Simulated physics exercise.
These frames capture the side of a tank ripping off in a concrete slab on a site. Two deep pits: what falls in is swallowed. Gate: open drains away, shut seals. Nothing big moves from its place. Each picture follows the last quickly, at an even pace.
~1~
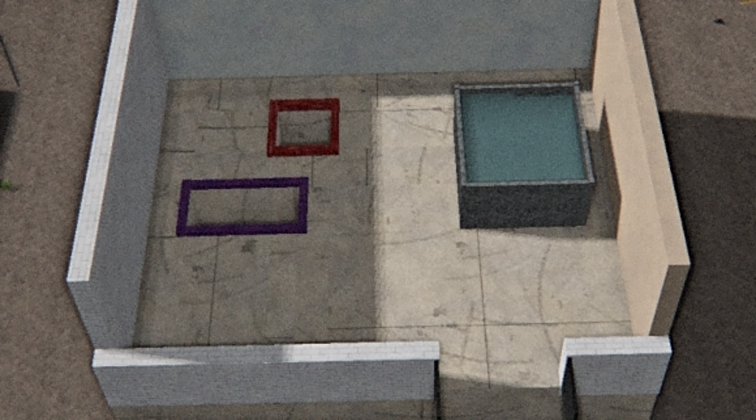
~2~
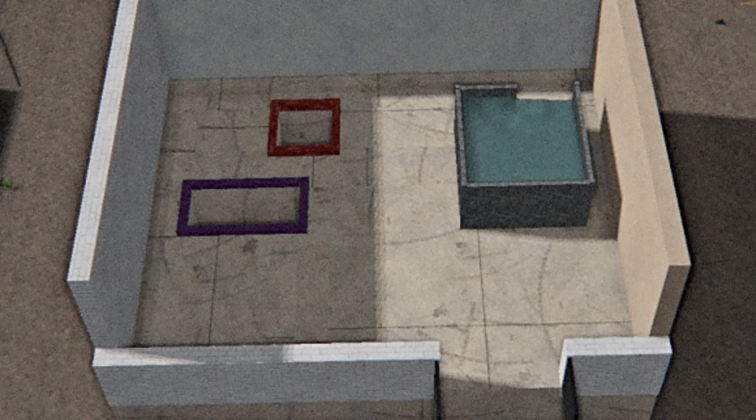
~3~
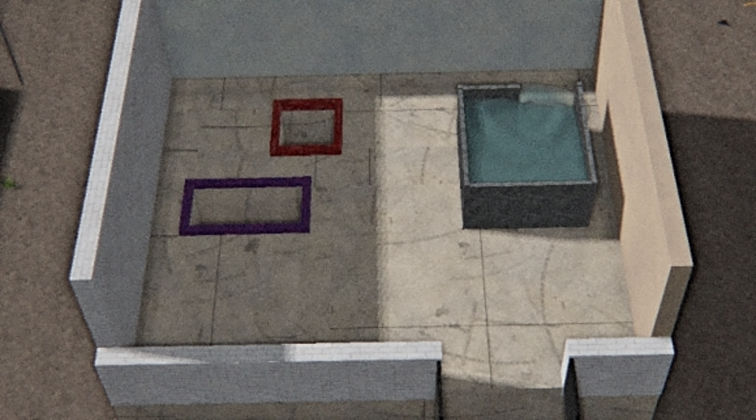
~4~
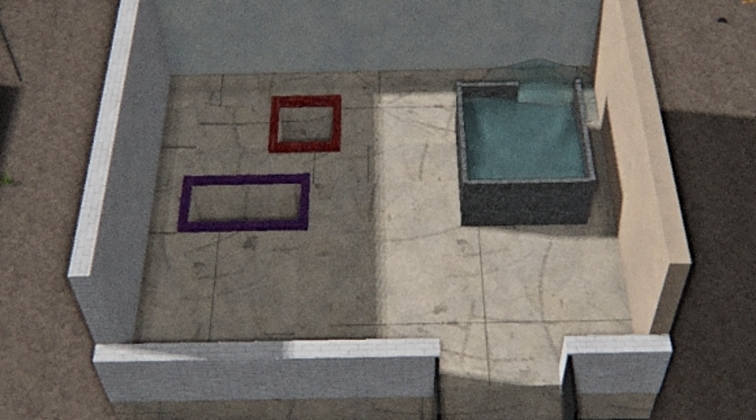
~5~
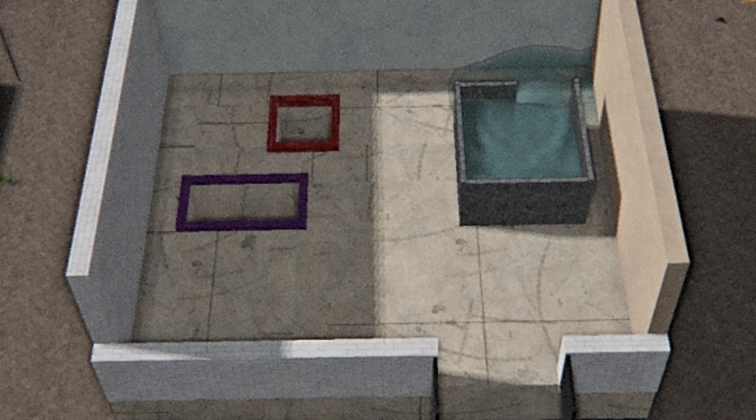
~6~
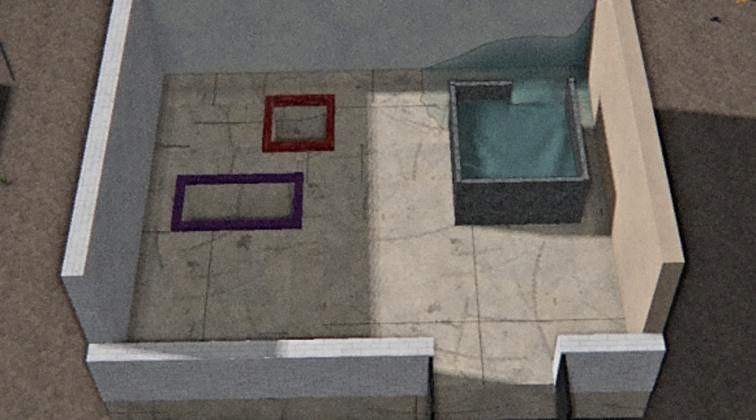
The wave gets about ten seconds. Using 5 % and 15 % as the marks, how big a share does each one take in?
In order: The gate will take at least five but at most fifteen per cent, the purple pit will take below five per cent, the red pit will take at least five but at most fifteen per cent.
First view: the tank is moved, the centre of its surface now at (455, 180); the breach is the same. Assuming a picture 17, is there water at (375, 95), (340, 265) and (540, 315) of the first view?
Checking the three spots, I get swamped, high and dry, high and dry.
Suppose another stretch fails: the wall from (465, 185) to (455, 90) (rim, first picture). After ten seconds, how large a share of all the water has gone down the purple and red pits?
Purple about 15 %, red about 14 %.
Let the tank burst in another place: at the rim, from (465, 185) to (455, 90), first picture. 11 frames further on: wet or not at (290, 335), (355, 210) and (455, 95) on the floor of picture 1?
In the order asked: Sodden, sodden, out of reach.
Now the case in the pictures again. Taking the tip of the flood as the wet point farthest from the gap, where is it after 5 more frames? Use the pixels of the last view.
My estimate: Roughly (295, 72).
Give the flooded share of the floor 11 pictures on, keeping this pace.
Around 30 in a hundred.
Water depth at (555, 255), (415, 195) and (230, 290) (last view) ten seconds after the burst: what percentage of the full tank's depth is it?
2, 4 and 8 per cent, roughly.
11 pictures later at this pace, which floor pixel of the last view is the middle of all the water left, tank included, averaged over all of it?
Centre of the water: Near (497, 135).
A moment on, water covers 15 % of the floor; the gate 0 %, the purple pit 0 %, the red pit 0 %.
Next, water covers 30 % of the floor; the gate 0 %, the purple pit 0 %, the red pit 1 %.
Then, water covers 55 % of the floor; the gate 0 %, the purple pit 0 %, the red pit 6 %.
Later, water covers 85 % of the floor; the gate 3 %, the purple pit 1 %, the red pit 8 %.
In the end, water covers 95 % of the floor; the gate 7 %, the purple pit 1 %, the red pit 9 %.
